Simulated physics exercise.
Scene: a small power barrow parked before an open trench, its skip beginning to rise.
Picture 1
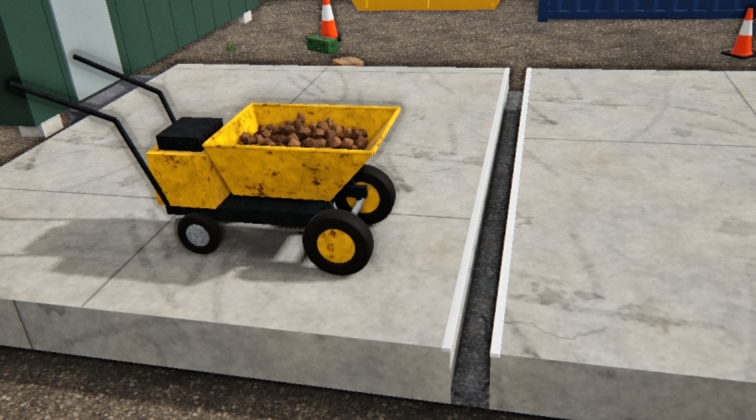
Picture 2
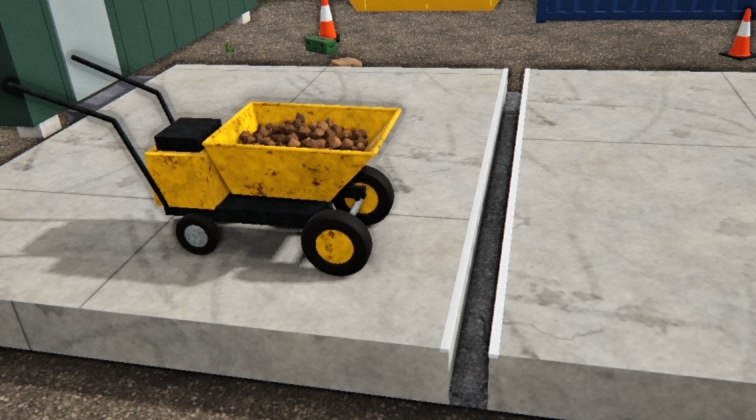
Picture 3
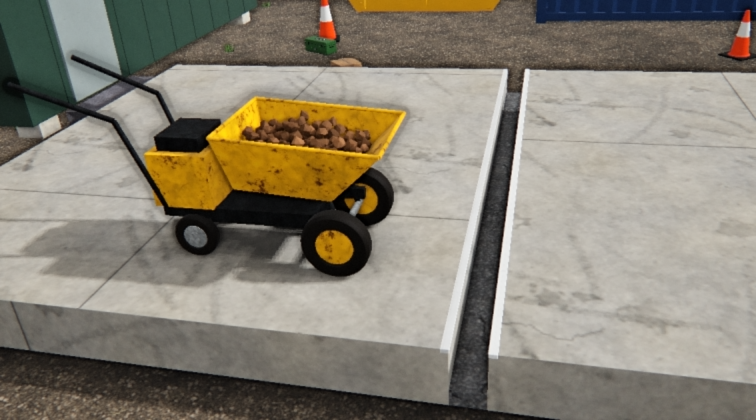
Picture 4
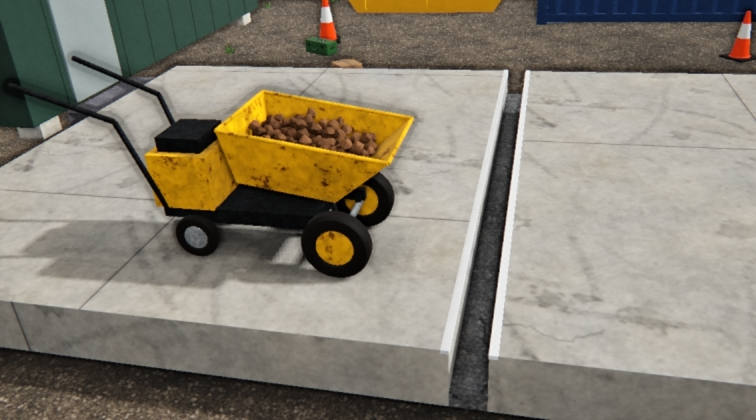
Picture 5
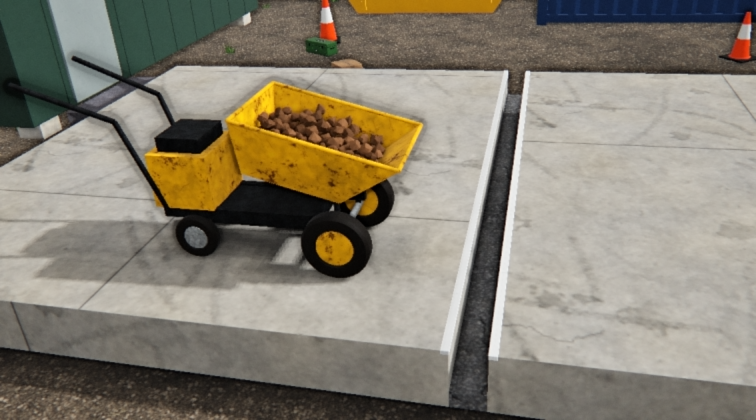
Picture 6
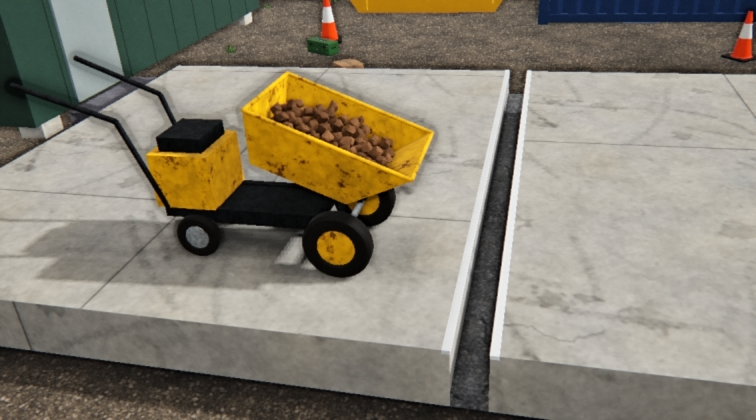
On a concrete slab beside a narrow trench, a small yellow power barrow loaded with brown clods stands still while its skip gradually rises at the back and tilts forward to the right, the load staying inside.
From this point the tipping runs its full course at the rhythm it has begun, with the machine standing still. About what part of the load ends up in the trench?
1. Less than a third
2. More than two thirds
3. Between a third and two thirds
3, between a third and two thirds.
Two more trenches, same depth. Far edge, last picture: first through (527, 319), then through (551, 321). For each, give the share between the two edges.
The first case gives around 80 percent, and the second around 80 percent.
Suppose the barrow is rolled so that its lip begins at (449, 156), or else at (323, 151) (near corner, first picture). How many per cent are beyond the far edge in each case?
The first stop gives 70 per cent; the second gives 10 per cent.
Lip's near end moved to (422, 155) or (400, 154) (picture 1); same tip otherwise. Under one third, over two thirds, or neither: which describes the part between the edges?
The first stop gives less than a third, while the second gives one to two thirds.
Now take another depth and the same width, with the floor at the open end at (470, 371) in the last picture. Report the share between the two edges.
That would give roughly 40 percent.
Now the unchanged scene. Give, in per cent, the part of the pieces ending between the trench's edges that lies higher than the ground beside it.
Estimate: Near 15 in a hundred.
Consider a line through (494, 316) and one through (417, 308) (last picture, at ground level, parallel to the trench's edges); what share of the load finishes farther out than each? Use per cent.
20 and 80 in a hundred.
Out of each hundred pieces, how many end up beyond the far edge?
It comes to close to 20 %.
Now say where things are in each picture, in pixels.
Lip of the skip at (373, 153), level; top of the load at (293, 139), clay clods; first edge of the trench at (455, 309); far edge at (500, 313), the trench under half as wide as the skip, and about as deep as wide, in the first picture.
Lip of the skip at (373, 155), tipped barely; top of the load at (292, 139), in the second picture.
Lip of the skip at (379, 158), tipped barely; top of the load at (285, 138), in the third picture.
Lip of the skip at (388, 164), tipped a little; top of the load at (292, 135), in the fourth picture.
Lip of the skip at (398, 171), tipped clearly; top of the load at (285, 130), in the fifth picture.
Lip of the skip at (411, 180), tipped clearly; top of the load at (297, 124); first edge of the trench at (454, 311); far edge at (499, 316), in the sixth picture.
Soon, skip tipped steeply; all in the skip.
A while on, skip tipped right over; about two thirds in the skip; a stray few short of the trench; about a quarter in or heaped over the trench; a stray few beyond it; a stray few falling.
Towards the end, skip tipped right over; about a quarter in the skip; a stray few short of the trench; about half in or heaped over the trench; about a quarter beyond it.
Finally, skip tipped right over; about a quarter in the skip; a stray few short of the trench; about half in or heaped over the trench; about a quarter beyond it.
